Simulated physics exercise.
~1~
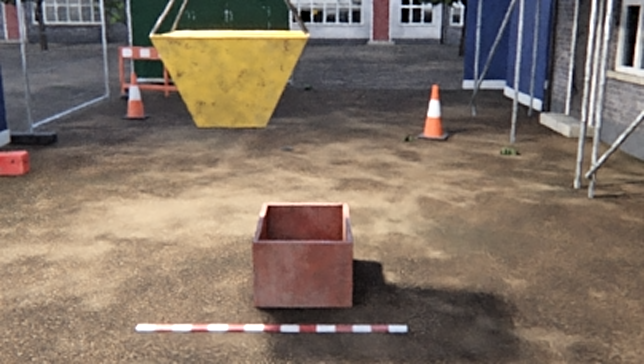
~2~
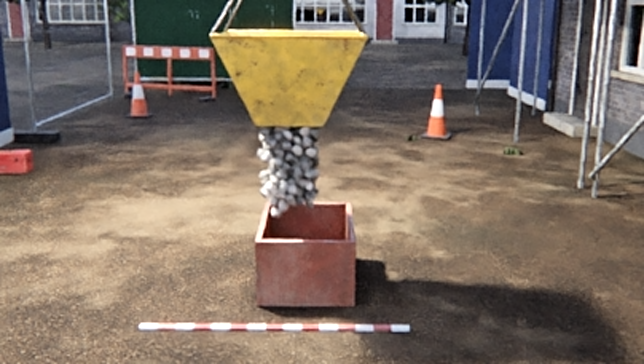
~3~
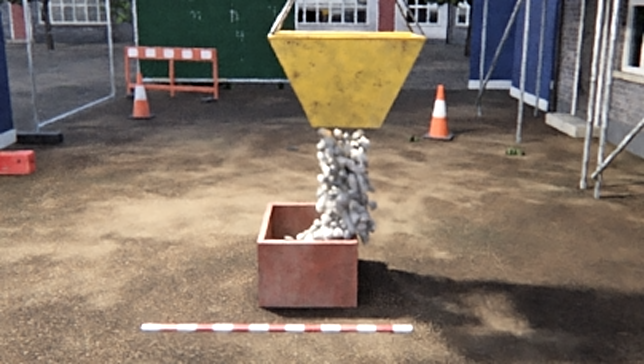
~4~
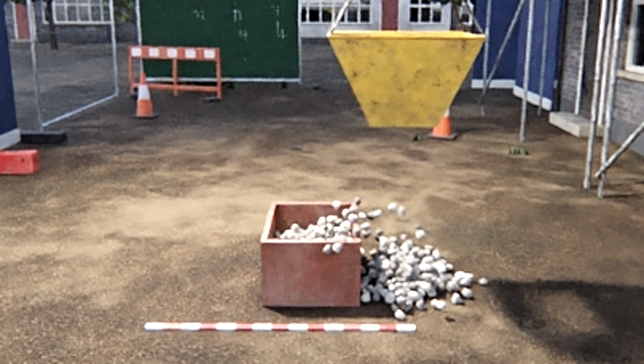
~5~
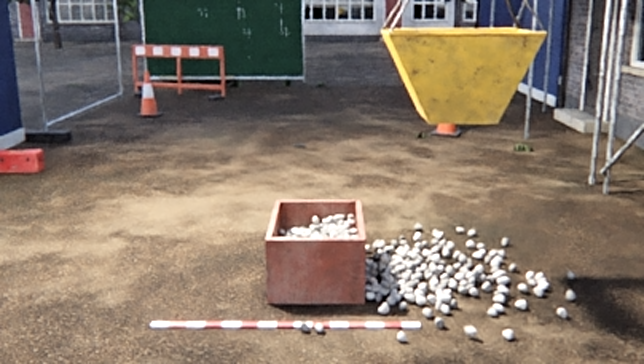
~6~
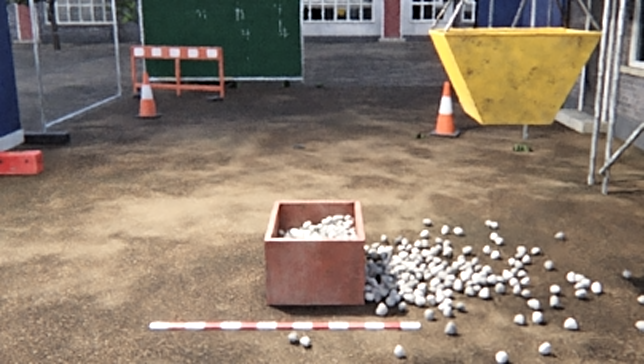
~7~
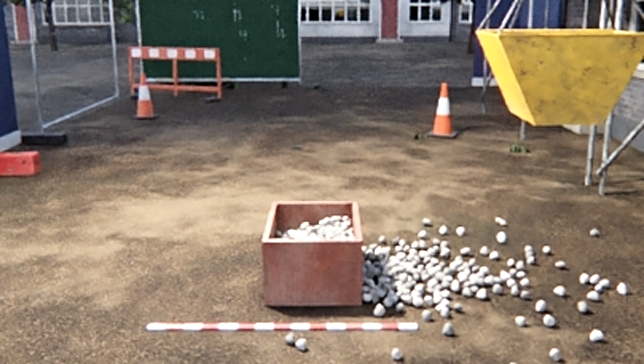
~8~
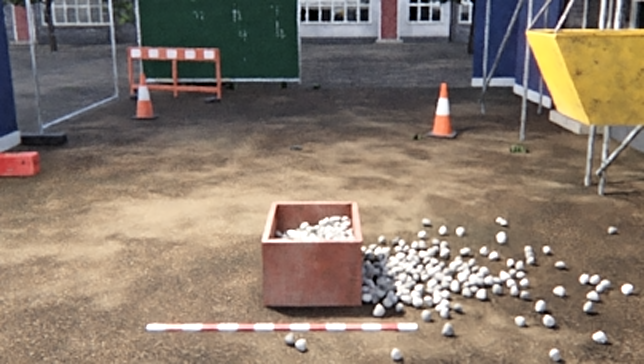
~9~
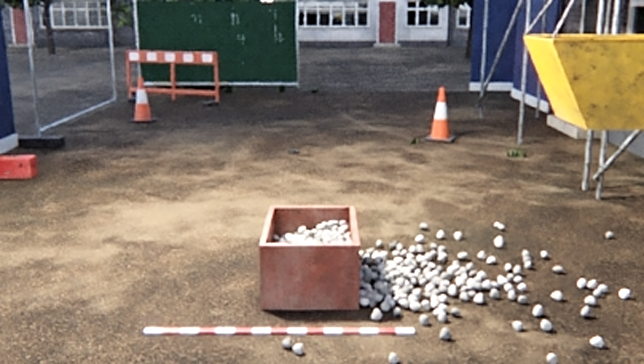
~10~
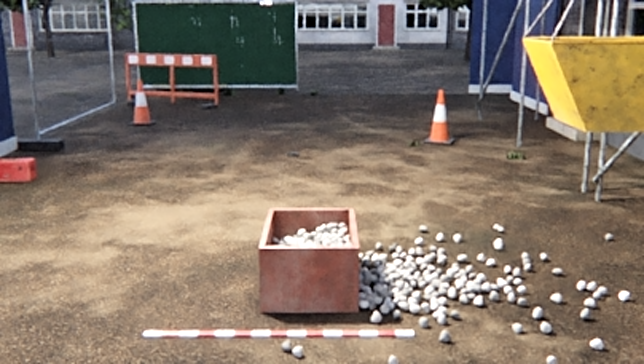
A yellow crane skip glides to the right across a yard, towards a reddish-brown open bin standing behind a red and white striped staff. As it nears the bin, pale grey stones pour from its underside in a thick column. The skip keeps moving, so the stream drops first into the bin, then over its right-hand edge. Stones pile up against that side and scatter over the ground to the right, with a few near the staff. The emptied skip stops at the far right, leaving most stones inside the bin and the rest lying still outside.
